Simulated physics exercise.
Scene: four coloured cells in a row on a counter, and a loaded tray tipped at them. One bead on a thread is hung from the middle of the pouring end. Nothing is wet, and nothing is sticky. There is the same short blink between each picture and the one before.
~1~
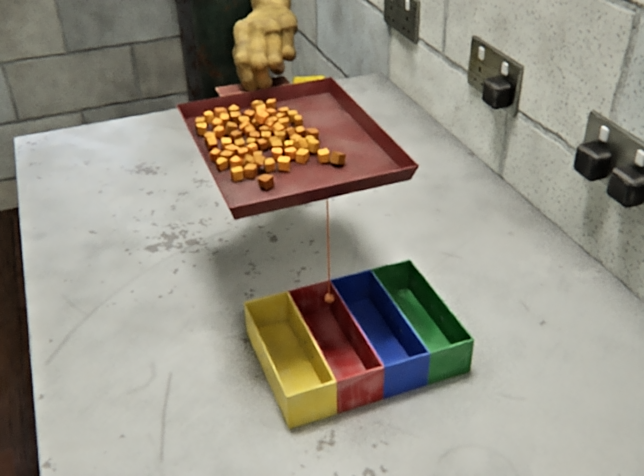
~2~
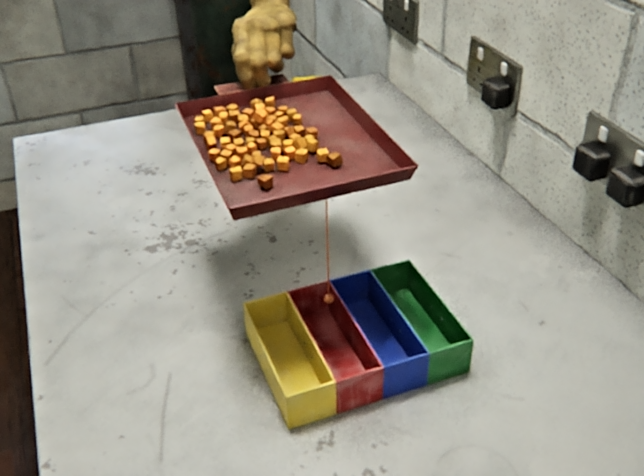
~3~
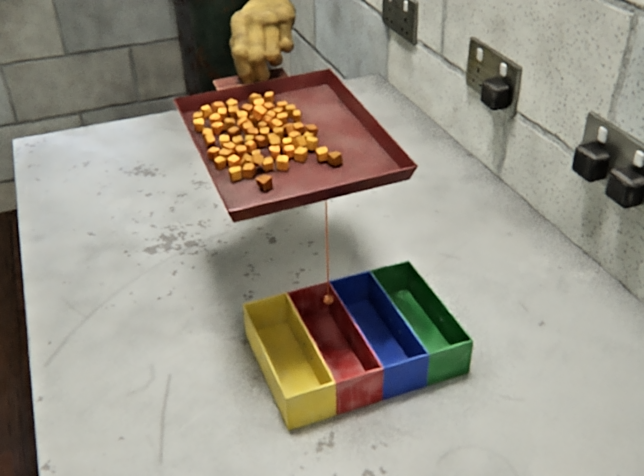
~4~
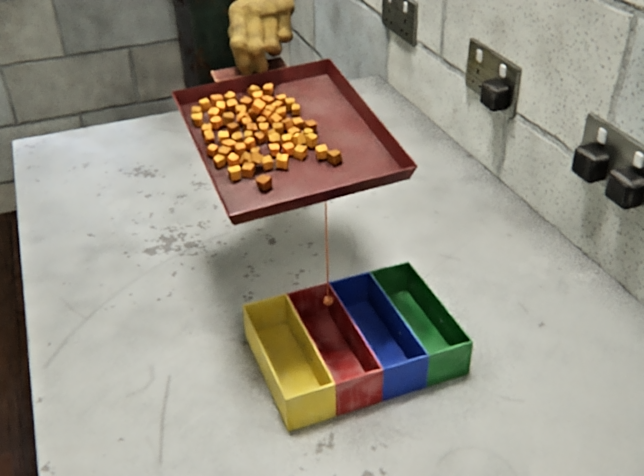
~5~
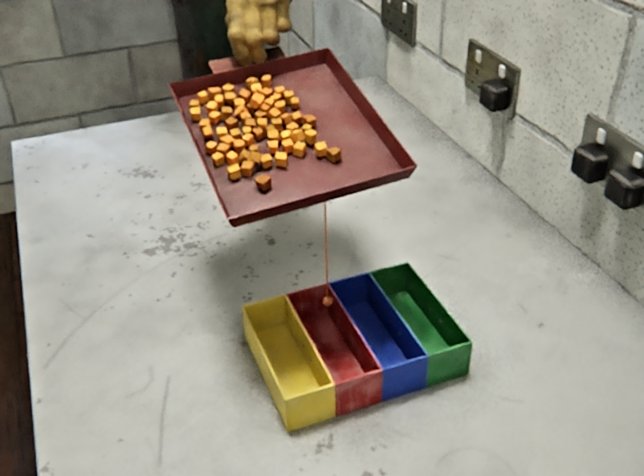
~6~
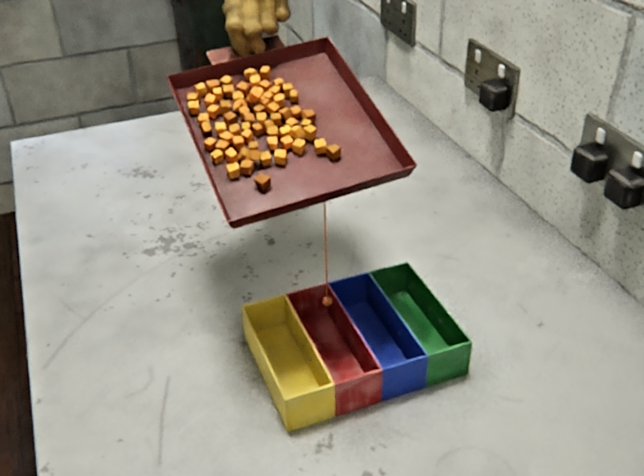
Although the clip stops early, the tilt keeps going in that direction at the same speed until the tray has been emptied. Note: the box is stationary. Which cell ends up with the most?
The yellow cell.
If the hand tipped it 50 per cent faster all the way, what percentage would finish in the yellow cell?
It would be close to 40 per cent.
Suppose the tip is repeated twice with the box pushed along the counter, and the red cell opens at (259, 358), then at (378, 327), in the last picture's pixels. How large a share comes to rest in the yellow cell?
About 10 and 10 per cent respectively.
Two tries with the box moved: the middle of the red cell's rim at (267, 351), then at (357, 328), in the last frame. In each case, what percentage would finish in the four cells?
Near 90 % and 30 %.
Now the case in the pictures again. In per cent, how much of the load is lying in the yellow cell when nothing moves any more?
About 30 in every hundred pieces.
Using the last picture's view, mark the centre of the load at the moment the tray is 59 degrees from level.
Around (261, 182).
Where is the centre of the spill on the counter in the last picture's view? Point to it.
Estimate: About (211, 416).
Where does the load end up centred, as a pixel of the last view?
Roughly at (248, 399).
Soon after the last picture, tray tipped steeply; nearly all on the tray; a small part falling or outside the box.
A little later, tray tipped right over; about two thirds on the tray; a small part in the red cell; a stray few in the yellow cell; about a quarter falling or outside the box.
Later still, tray tipped past a quarter turn; about a third in the yellow cell; a small part in the red cell; about two thirds falling or outside the box.
At rest, tray tipped past a quarter turn; about a third in the yellow cell; a small part in the red cell; none in the blue cell; none in the green cell; about two thirds outside the box.
